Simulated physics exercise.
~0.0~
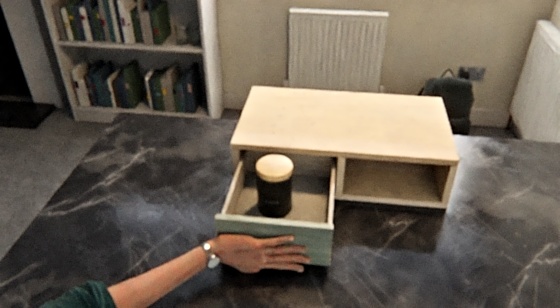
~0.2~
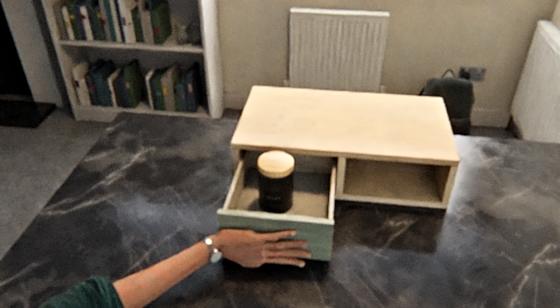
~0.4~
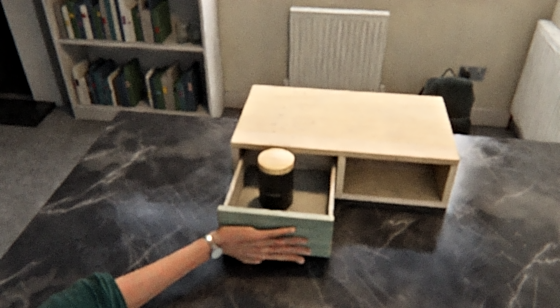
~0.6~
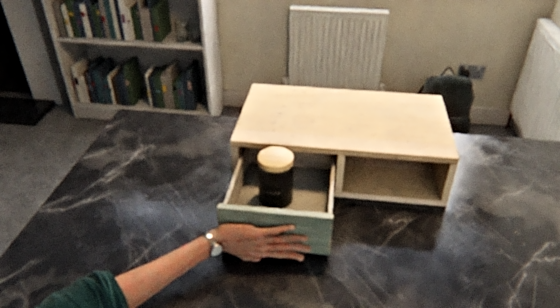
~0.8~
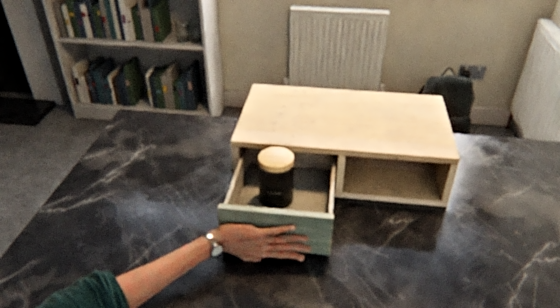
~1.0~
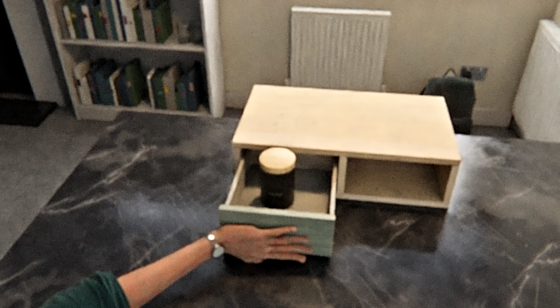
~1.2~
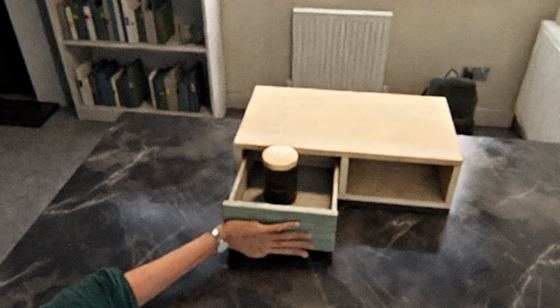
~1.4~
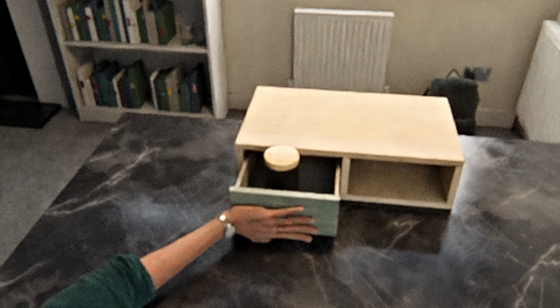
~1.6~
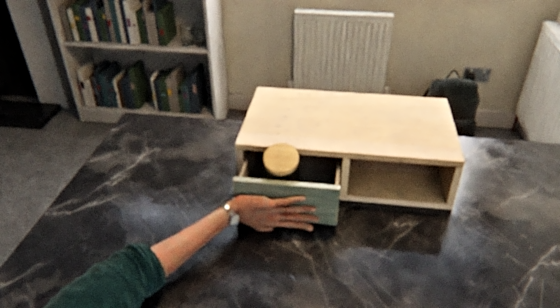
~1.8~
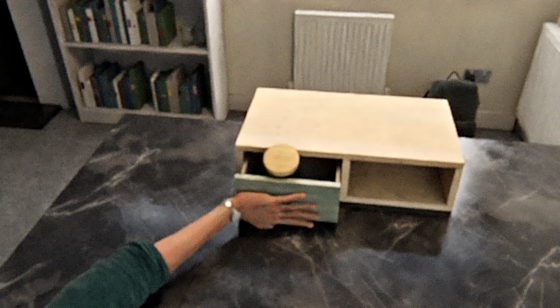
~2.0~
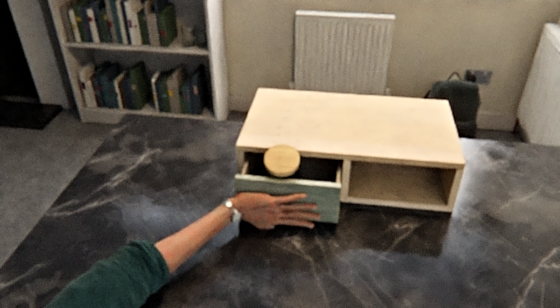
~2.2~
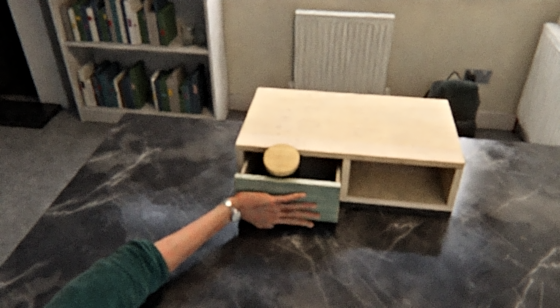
A hand pushes the drawer partway in until it jams with the black jar leaning.
